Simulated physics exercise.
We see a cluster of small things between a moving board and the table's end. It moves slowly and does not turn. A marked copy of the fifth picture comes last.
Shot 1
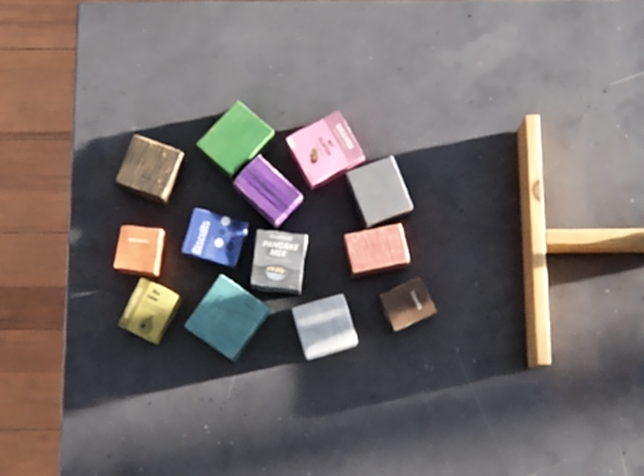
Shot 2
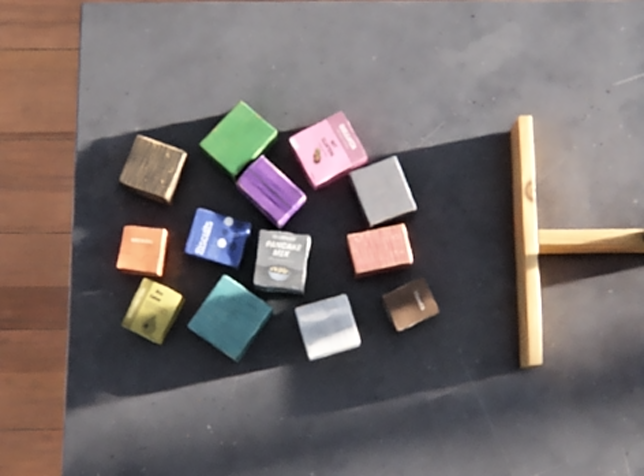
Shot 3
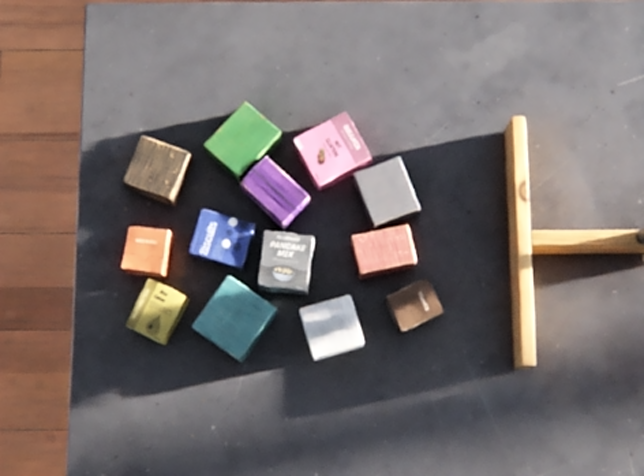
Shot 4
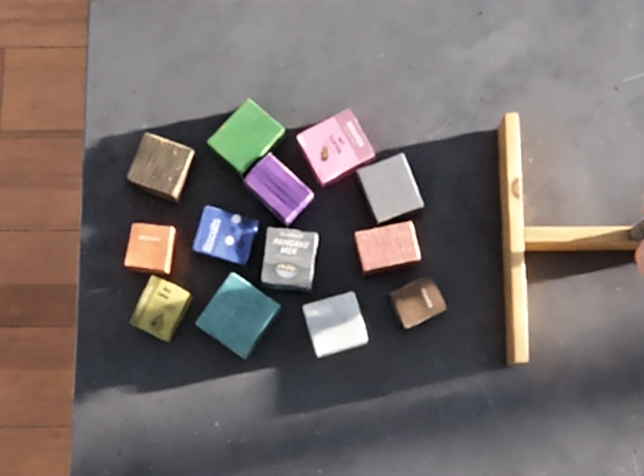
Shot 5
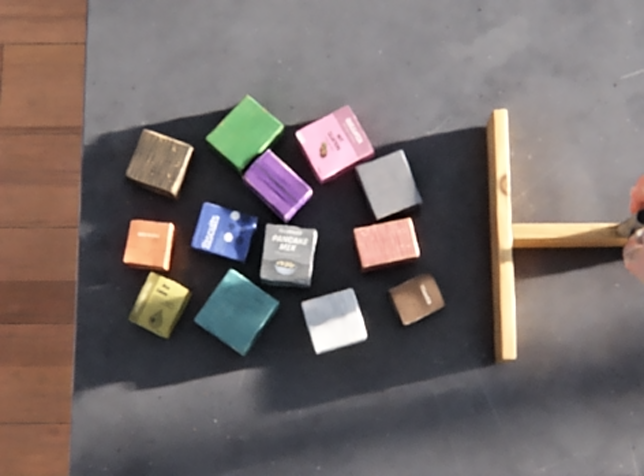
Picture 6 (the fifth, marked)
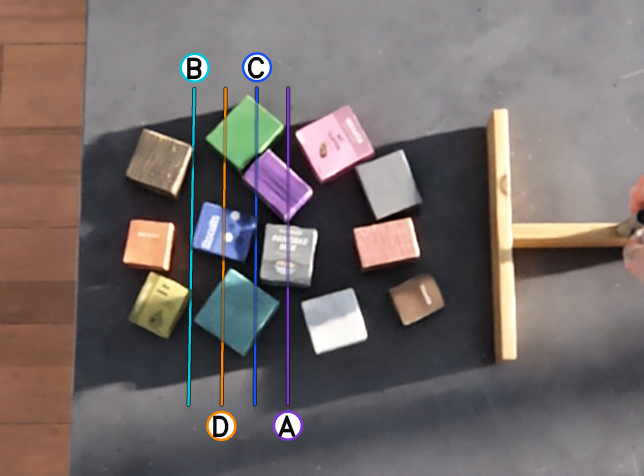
A wooden T-shaped board moves slightly left toward a cluster of colorful blocks that stay put.
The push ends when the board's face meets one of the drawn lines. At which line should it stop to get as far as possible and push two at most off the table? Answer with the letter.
It should halt at D.
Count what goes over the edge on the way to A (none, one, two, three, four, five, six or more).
The count is none.
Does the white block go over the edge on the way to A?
No.
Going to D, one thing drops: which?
The orange box goes over.
On the marked copy, A at (288, 242); B at (192, 242); C at (256, 242); D at (224, 242).
With D. Early on, board (404, 232); white block (326, 324); pink packet (331, 142).
Further on, board (304, 233); orange box (112, 247); black block (144, 174).
At the end, board (226, 233); orange box over the edge; black block (82, 177); one fallen.
As for the rest, A is within the limit but short; B drops four; C is within the limit but short.
